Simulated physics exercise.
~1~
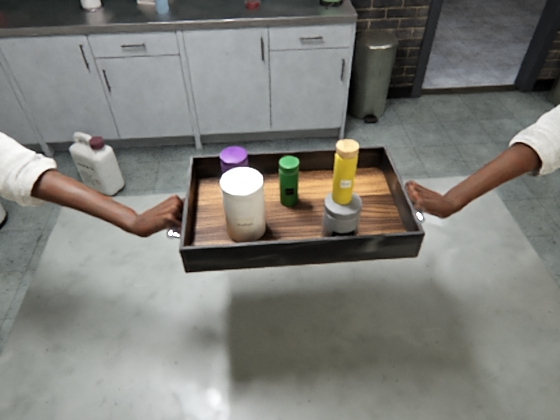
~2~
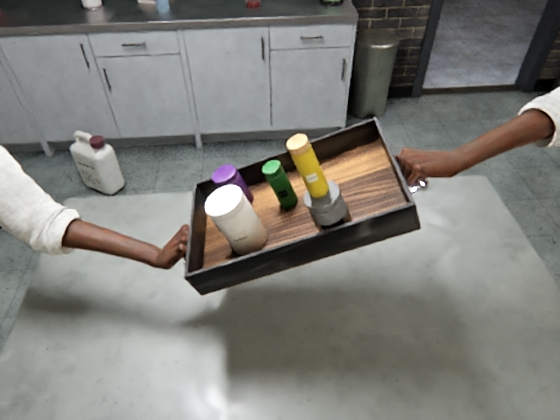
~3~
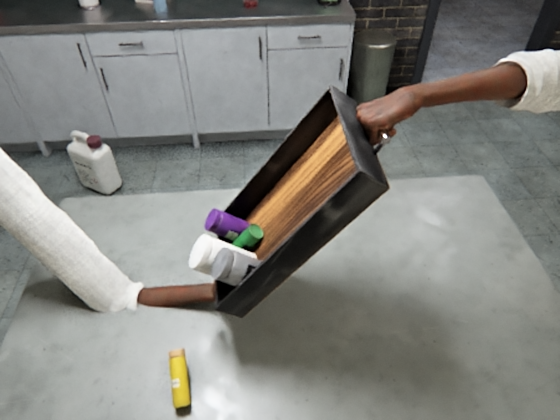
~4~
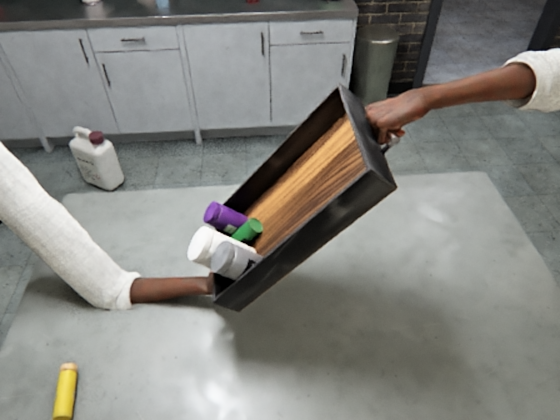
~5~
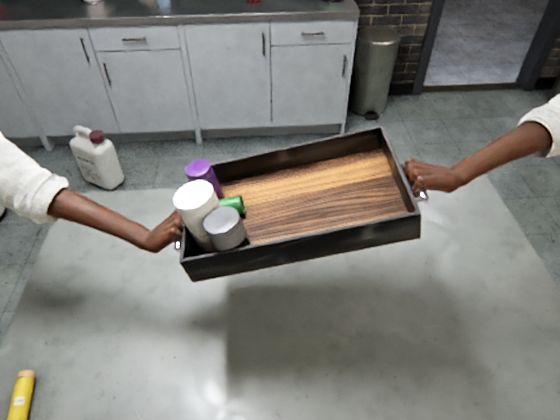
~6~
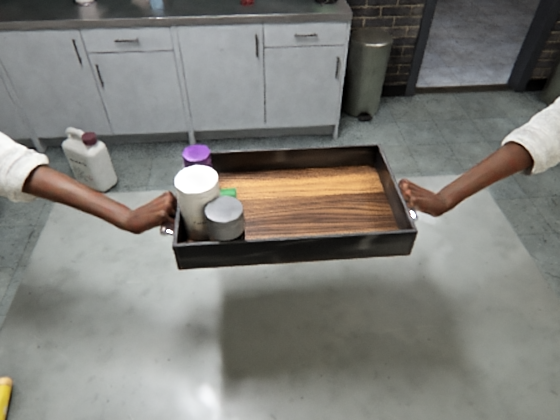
The clip opens with two hands holding a dark crate level, with a purple jar, a white jar, a grey jar, a green shaker and a yellow shaker upright inside. The left side dips and the containers begin to lean. As the crate tips steeply, they bunch at the low left end, the green shaker topples, and the yellow shaker drops out onto the pale surface below. It rolls away to the left while the hands swing the crate back. The crate ends about level, with the three jars upright at its left end, the green shaker on its side among them, and the yellow shaker lying outside at the lower left.
